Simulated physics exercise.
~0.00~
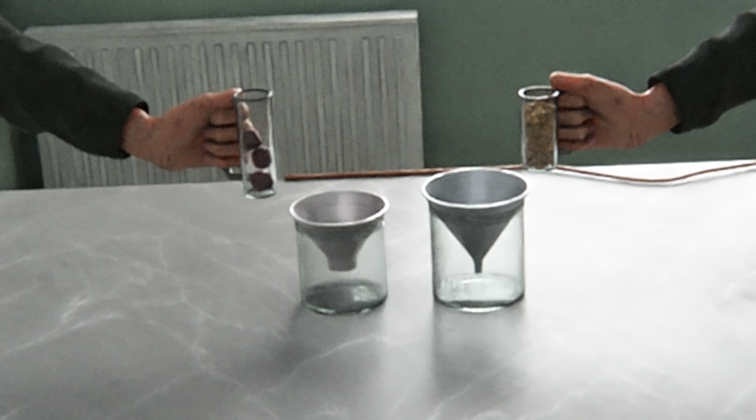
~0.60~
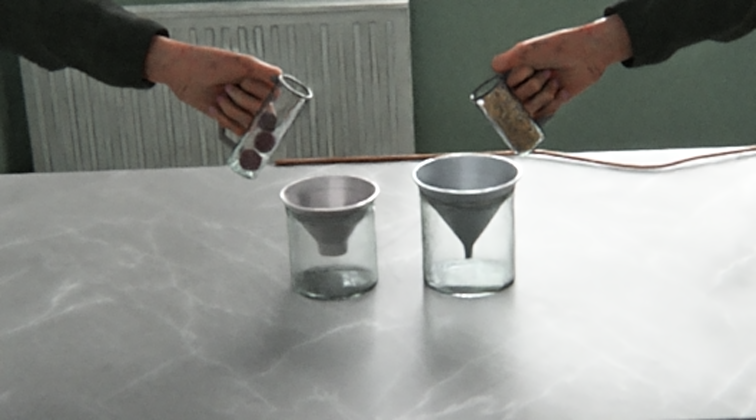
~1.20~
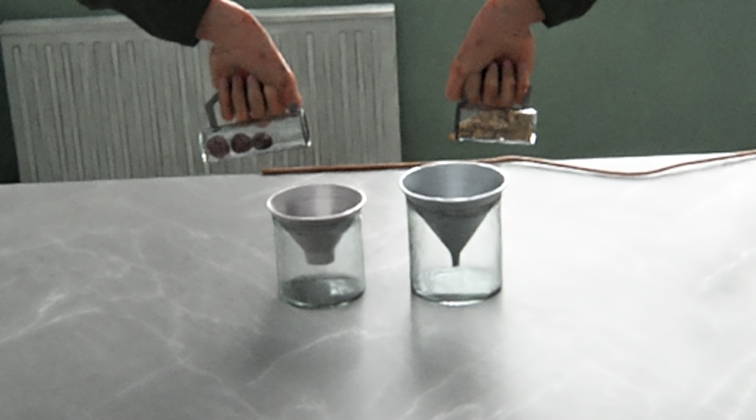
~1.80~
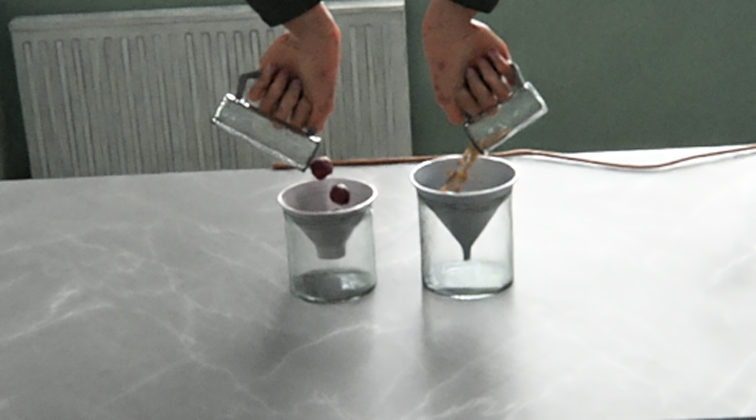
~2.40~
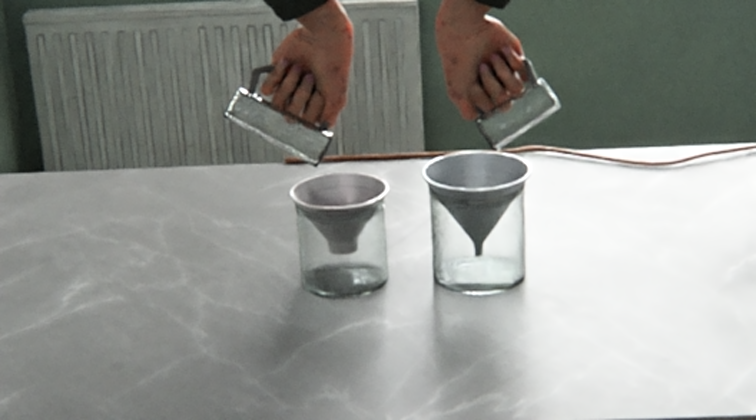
At the start, two hands hold clear cups above a pale marbled table, the left one containing dark red balls and the right one small tan pieces, with two grey funnels resting in glass jars between them. The hands move inward and tip the cups onto their sides, with everything still inside. Then they tilt them further, and the balls drop into the left funnel while the tan pieces spill into the right one. Both cups end up empty, still held tipped over the funnels. Everything poured stays stuck in the two funnels, and nothing reaches either jar.
